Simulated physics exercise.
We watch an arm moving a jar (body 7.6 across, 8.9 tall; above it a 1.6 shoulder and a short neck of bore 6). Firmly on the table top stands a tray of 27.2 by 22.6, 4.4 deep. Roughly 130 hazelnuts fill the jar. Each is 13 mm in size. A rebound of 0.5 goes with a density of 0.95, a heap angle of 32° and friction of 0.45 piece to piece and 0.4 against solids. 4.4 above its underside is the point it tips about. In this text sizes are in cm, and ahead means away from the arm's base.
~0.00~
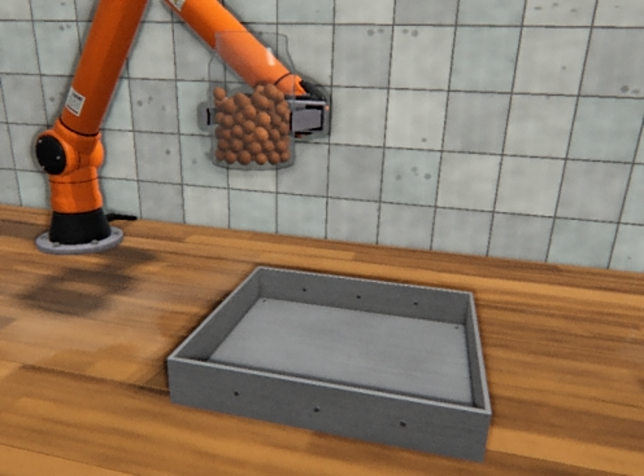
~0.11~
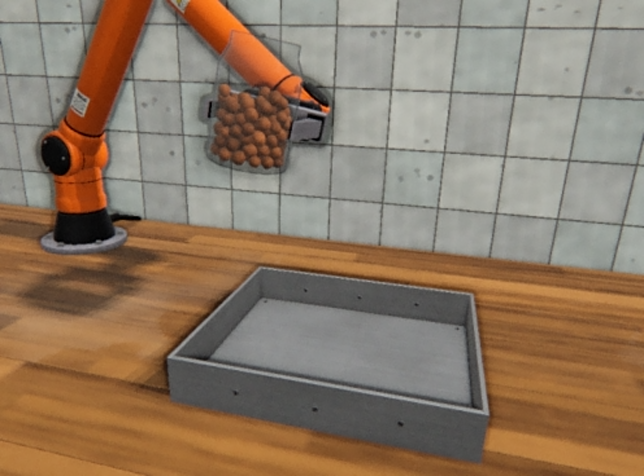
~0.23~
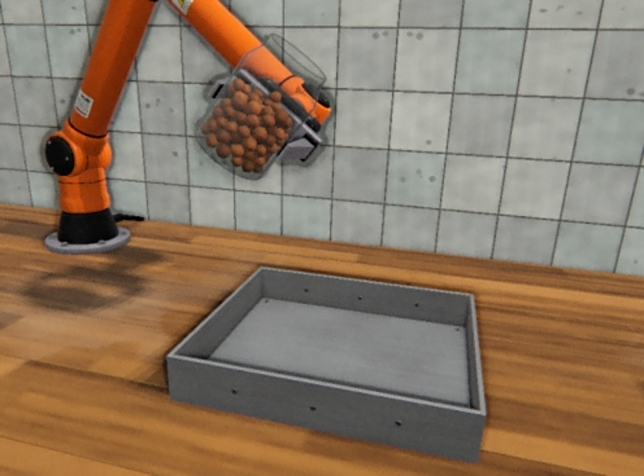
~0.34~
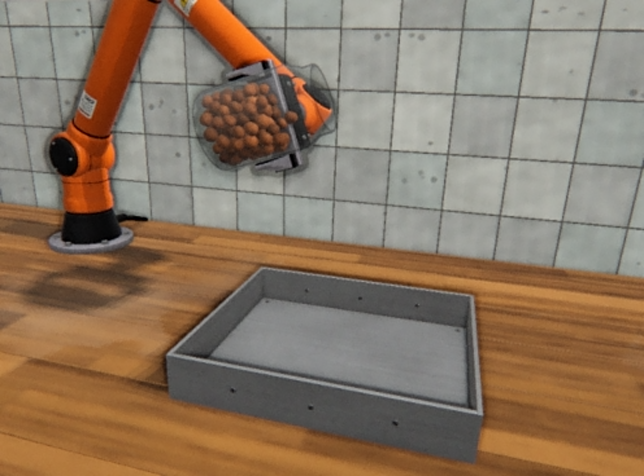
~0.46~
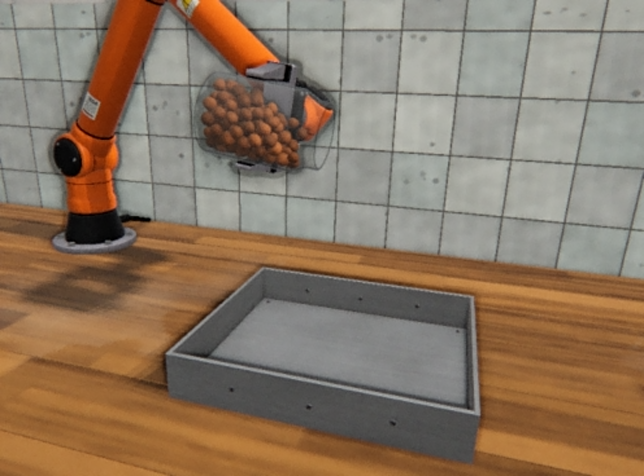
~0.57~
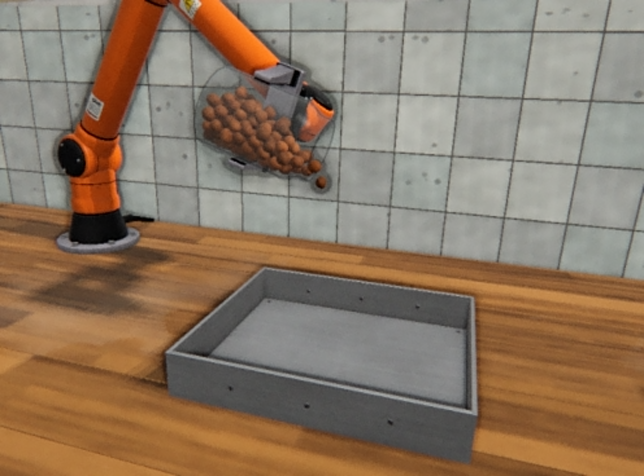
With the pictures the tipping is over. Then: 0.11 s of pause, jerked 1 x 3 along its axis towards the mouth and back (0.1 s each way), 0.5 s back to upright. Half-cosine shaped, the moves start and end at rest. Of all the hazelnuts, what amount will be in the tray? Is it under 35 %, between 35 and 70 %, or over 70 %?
Between 35 and 70 %.
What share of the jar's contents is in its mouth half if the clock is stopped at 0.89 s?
Roughly 90 percent.
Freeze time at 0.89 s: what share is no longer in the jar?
Roughly 25 per cent of the load is no longer in the jar.
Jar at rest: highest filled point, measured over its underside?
5.5 cm.
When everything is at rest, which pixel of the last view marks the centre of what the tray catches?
It's centred about (417, 363).
By 0.89 s, tipped 109°, highest piece 26 above the table; 95 in the jar, 12 in the tray, 21 in flight or on a rim.
By 1.22 s, tipped 26°, highest piece 31 above the table; 74 in the jar, 50 in the tray, 1 on the table or floor, 3 in flight or on a rim.
By 1.58 s, upright, highest piece 27 above the table; 73 in the jar, 54 in the tray, 1 on the table or floor.
By 2.28 s, upright, highest piece 27 above the table; 73 in the jar, 54 in the tray, 1 on the table or floor.
Final count, 73 in the jar, 54 in the tray, 1 on the table or floor. That is 42 % in the tray.
